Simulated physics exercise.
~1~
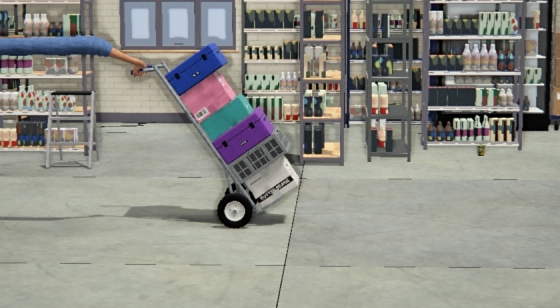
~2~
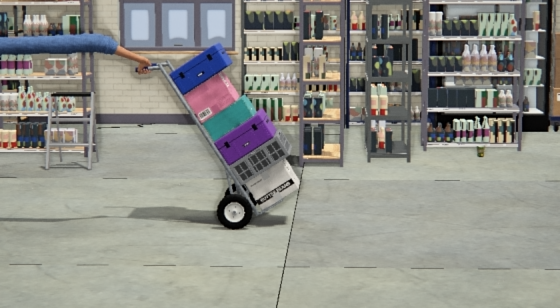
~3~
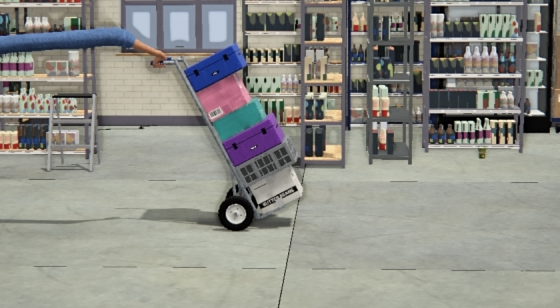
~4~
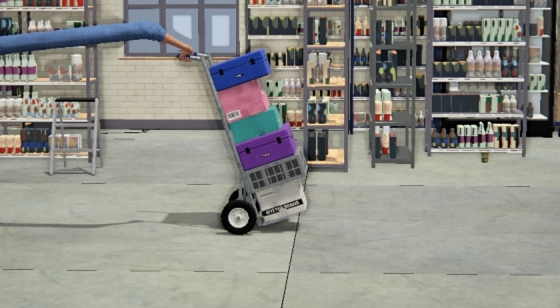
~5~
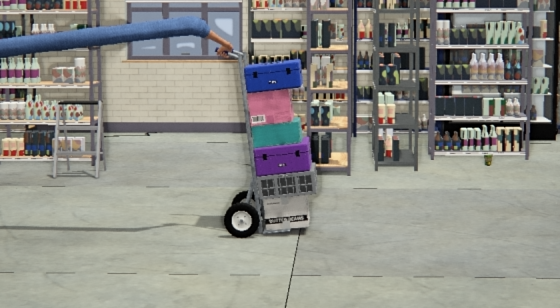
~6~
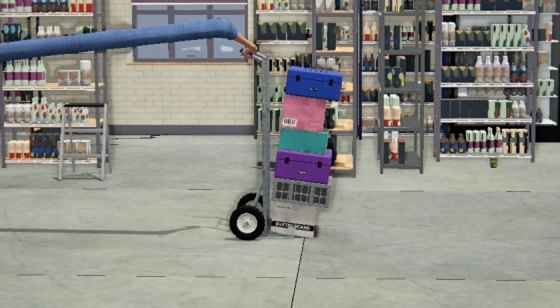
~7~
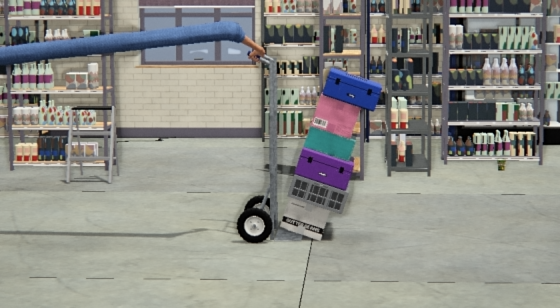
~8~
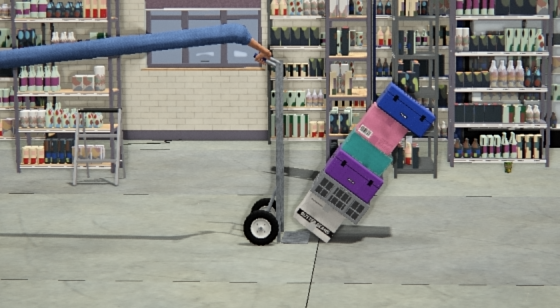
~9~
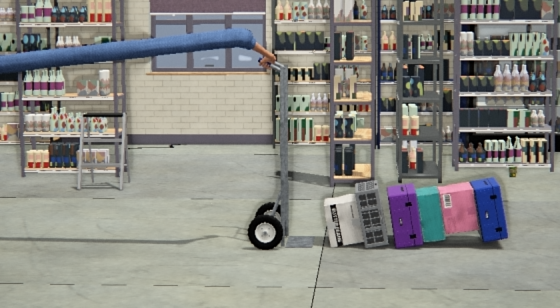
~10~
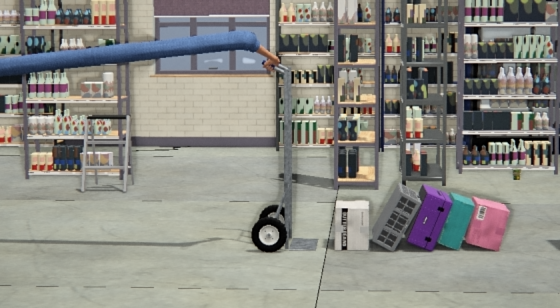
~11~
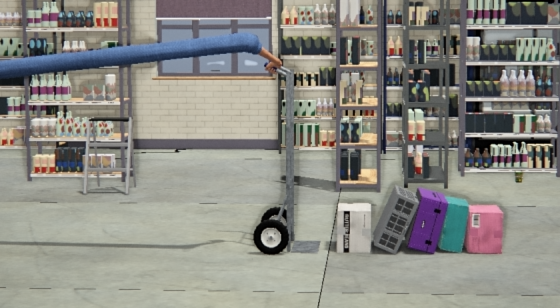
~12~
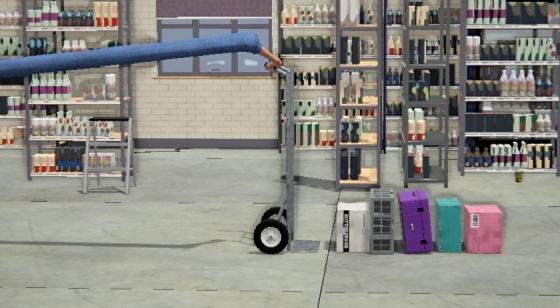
A blue-sleeved arm swings the loaded sack truck upright, and its whole stack topples off rightward.
